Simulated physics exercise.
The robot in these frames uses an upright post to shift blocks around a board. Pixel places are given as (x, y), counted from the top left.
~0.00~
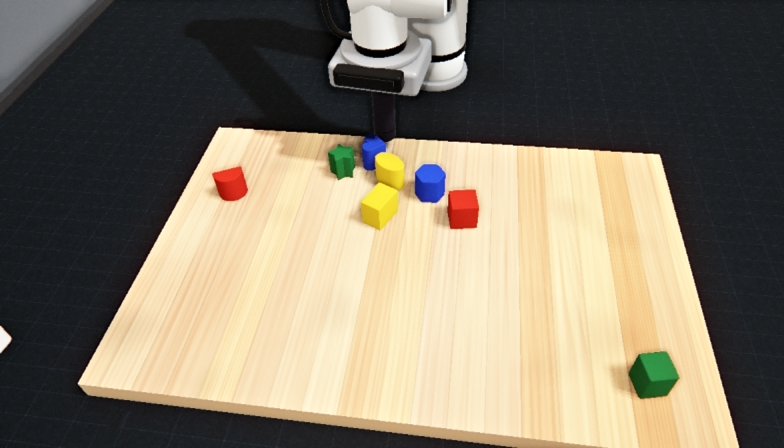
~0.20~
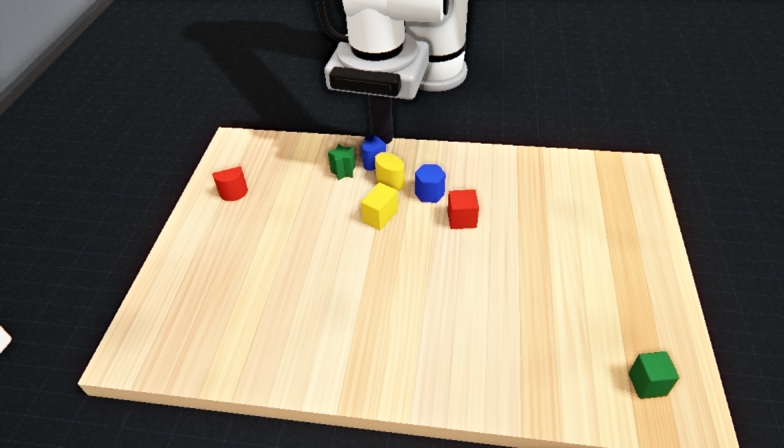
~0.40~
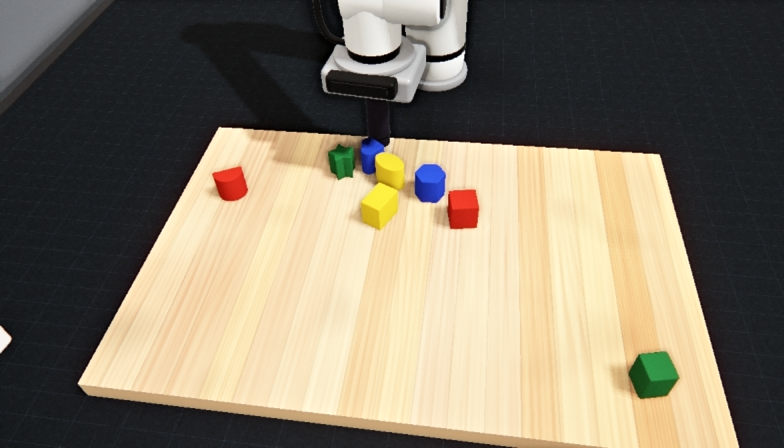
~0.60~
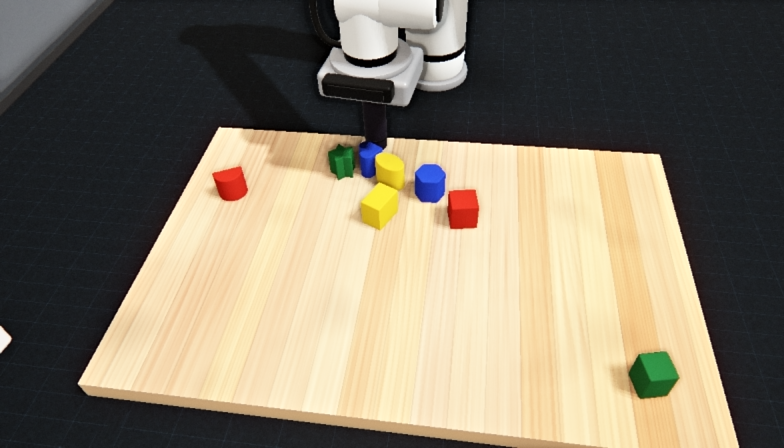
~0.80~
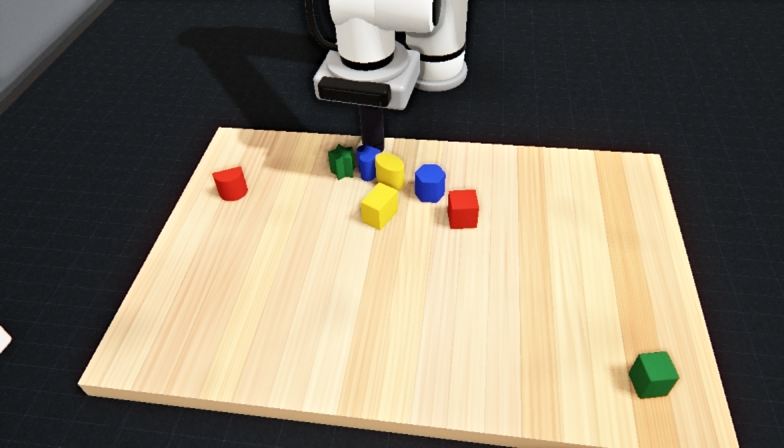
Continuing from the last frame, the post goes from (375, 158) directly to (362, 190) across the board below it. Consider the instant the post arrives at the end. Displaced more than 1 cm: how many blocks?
I predict one.
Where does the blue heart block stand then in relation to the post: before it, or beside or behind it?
It will keep going ahead of the post.
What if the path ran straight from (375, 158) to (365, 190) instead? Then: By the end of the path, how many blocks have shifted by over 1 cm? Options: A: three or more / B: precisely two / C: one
I'll go with B - precisely two.
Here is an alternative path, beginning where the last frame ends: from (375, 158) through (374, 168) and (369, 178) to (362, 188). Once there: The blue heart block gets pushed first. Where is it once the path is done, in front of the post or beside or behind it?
Held in front.
On the path given first. Halfway along, post (367, 165); blue heart block (359, 168), turned 15° anticlockwise; yellow oval (391, 162).
At the end, post (361, 181); green star still; blue heart block (352, 185), turned 15° anticlockwise; yellow oval (391, 163).
